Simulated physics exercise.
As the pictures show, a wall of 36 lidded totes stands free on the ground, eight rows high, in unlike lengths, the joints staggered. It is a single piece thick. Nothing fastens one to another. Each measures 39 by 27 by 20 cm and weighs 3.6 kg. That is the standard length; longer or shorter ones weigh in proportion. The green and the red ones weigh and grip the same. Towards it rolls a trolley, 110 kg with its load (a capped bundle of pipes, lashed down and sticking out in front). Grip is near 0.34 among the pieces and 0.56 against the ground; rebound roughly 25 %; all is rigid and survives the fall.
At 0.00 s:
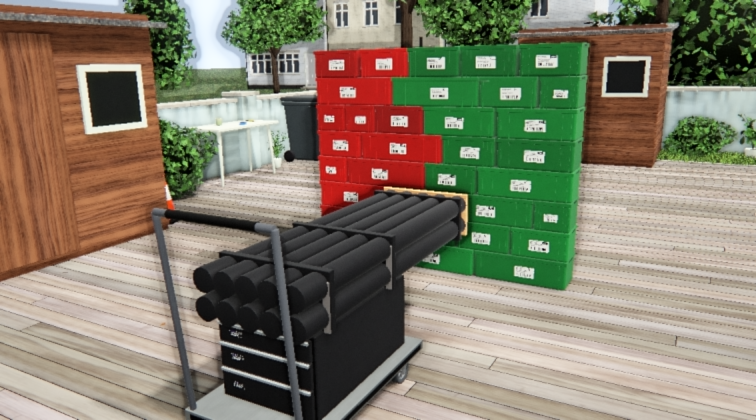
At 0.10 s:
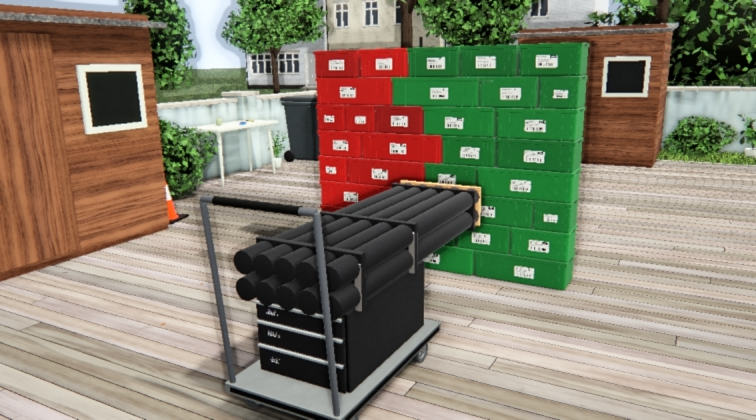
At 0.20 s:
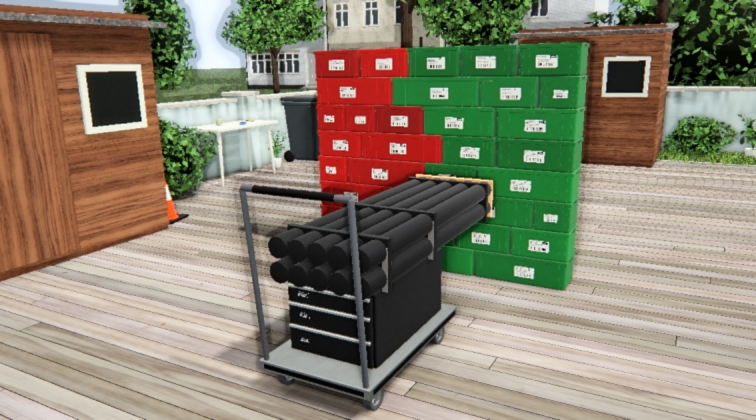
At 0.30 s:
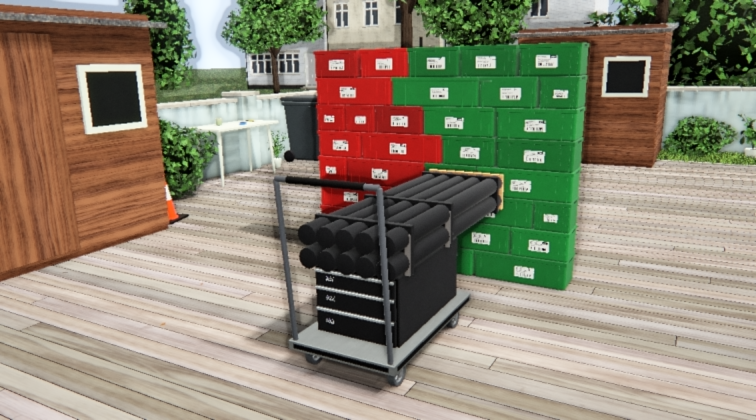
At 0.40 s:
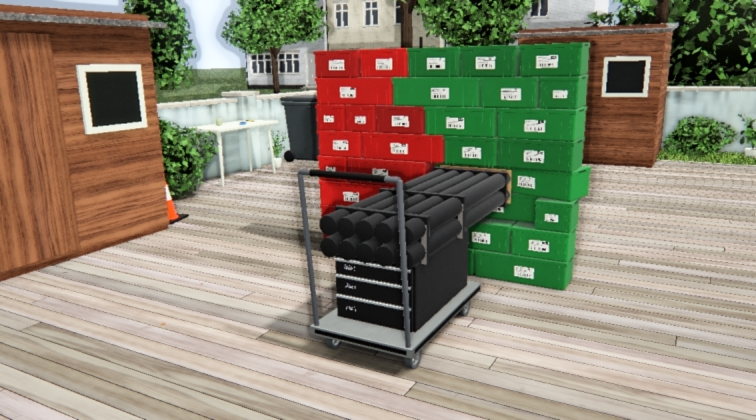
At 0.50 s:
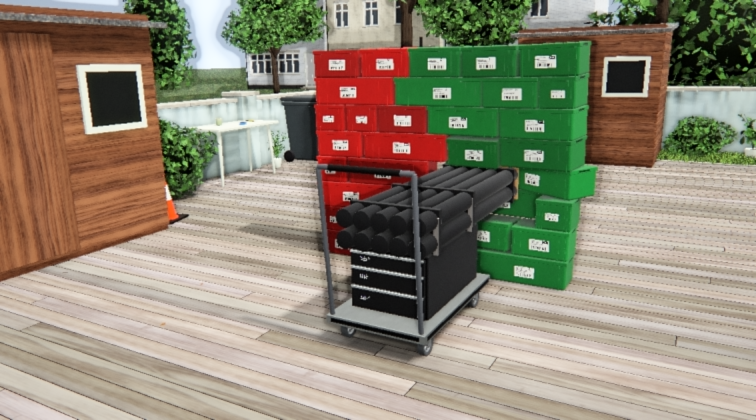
Outdoors on wooden decking, a trolley carrying lashed black pipes rolling into a red and green tote wall, pushing several totes out of line.
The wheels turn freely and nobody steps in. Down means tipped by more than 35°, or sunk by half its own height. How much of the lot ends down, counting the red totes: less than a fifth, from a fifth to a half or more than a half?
Ending down: Under a fifth.
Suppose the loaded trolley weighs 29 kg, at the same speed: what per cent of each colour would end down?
In that case red 0, green 0 per cent.
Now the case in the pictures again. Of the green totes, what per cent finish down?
By colour: Green 80 per cent.
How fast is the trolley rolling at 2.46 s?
About 0.0 m/s.
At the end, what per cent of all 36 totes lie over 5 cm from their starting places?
It is 70 per cent.
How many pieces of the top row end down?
4 of them.
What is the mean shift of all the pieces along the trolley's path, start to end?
Roughly 50 cm.
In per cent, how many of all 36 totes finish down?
Near 45 per cent.
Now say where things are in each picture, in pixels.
In the first frame (pixels give the middle of a visible side), load (464, 209) 72 cm short of the wall; top red tote (335, 64); top green tote (487, 61); none has stirred.
The second frame shows load (478, 201) 49 cm short of the wall; top red tote (335, 64).
The third frame shows load (490, 193) 26 cm short of the wall; top red tote (335, 64).
The fourth frame shows load (501, 187) 35 mm short of the wall; top red tote (335, 64).
The fifth frame shows load (509, 182) 15 cm into the wall's line; top red tote (335, 64); movement in 9 of them.
The sixth frame shows load (516, 178) 31 cm into the wall's line; top red tote (335, 64); top green tote (487, 62); steepest lean 9°, the tote at (471, 154); movement in 23 of them.
After 1.20 s, load 85 cm past the wall's line, stopped; none of the 16 red totes down (2 of 36 in all colours); top red tote unmoved; top green tote 25 cm from its place.
After 2.46 s, load 83 cm past the wall's line, stopped; 1 of the 16 red totes down (15 of 36 in all colours); top red tote unmoved; top green tote upside down.
In the end (4.5 s), load 83 cm past the wall's line, still rolling; 1 of the 16 red totes down (16 of 36 in all colours); top red tote unmoved; top green tote upside down. That is 6 per cent. From the last view, middles, top red tote near (345, 64), top green tote near (549, 240).
